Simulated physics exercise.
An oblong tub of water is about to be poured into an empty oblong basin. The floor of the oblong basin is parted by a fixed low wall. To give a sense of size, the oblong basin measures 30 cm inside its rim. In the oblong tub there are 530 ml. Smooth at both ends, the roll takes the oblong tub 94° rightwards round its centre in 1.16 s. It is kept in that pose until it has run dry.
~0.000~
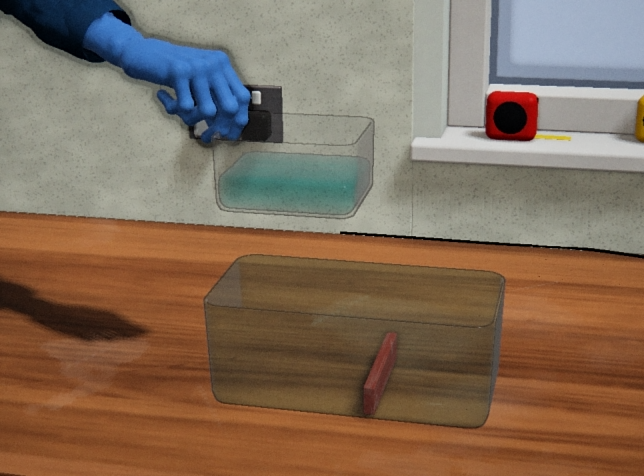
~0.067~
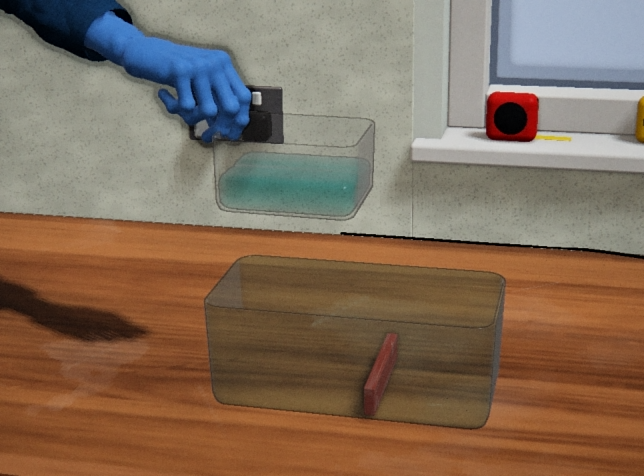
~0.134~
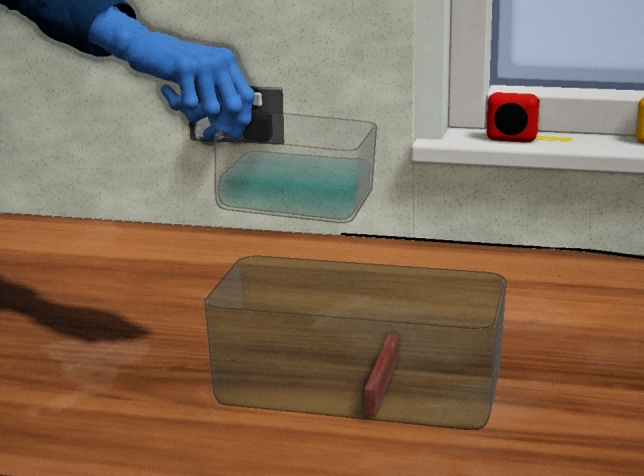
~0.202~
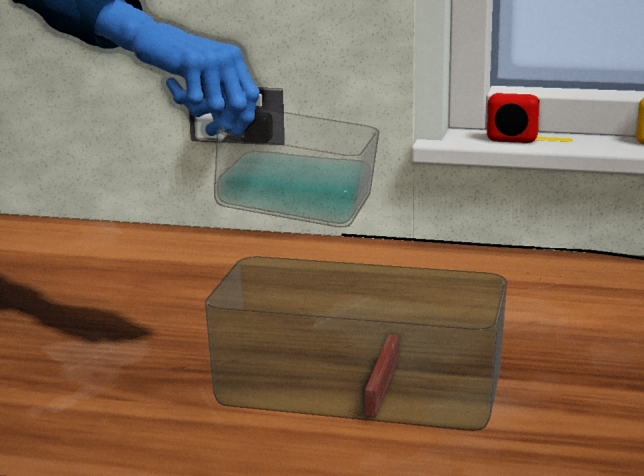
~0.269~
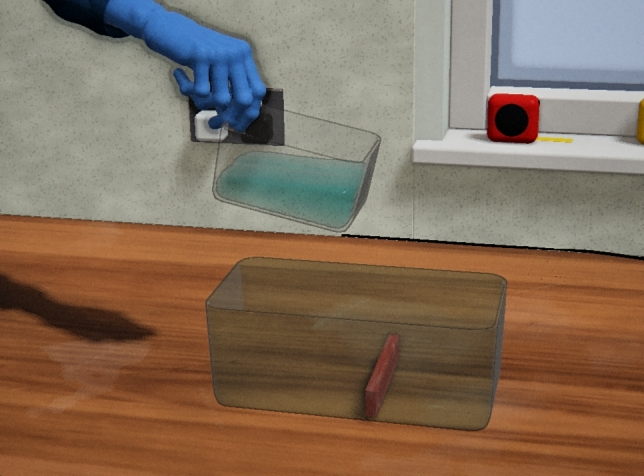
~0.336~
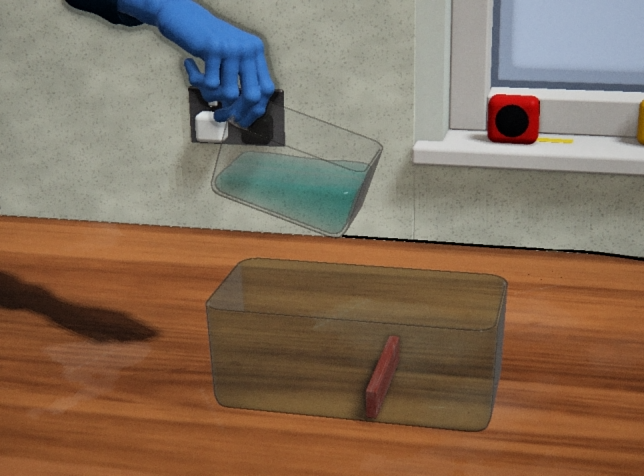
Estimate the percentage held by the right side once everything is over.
I would say 76 per cent.
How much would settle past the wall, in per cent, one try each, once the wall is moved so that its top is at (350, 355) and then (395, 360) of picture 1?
It comes to 90 per cent, and then 60 per cent.
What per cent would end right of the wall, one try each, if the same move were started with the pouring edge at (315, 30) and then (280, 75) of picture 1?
Roughly 45 per cent the first time and 5 per cent the second.
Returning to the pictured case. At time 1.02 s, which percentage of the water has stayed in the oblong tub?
24 %.
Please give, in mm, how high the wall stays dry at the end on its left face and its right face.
The left side gives some 26 mm, the right side some 8 mm.
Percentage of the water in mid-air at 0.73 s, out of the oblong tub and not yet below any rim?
Near 28 per cent at that moment.
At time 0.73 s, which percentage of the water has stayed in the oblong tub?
Some 66 per cent.
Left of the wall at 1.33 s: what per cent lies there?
12 %.
By 0.73 s the tilt is 66° and 65 per cent is still to pour, 0 is left of the wall and 7 right of it.
By 1.02 s the tilt is 91° and 24 per cent is still to pour, 6 is left of the wall and 56 right of it.
By 1.33 s the tilt is 94° and 6 per cent is still to pour, 12 is left of the wall and 78 right of it.
By 1.66 s the tilt is 94° and 2 per cent is still to pour, 21 is left of the wall and 76 right of it.
At rest 24 per cent lies left of the wall, 76 right of it and 1 outside.
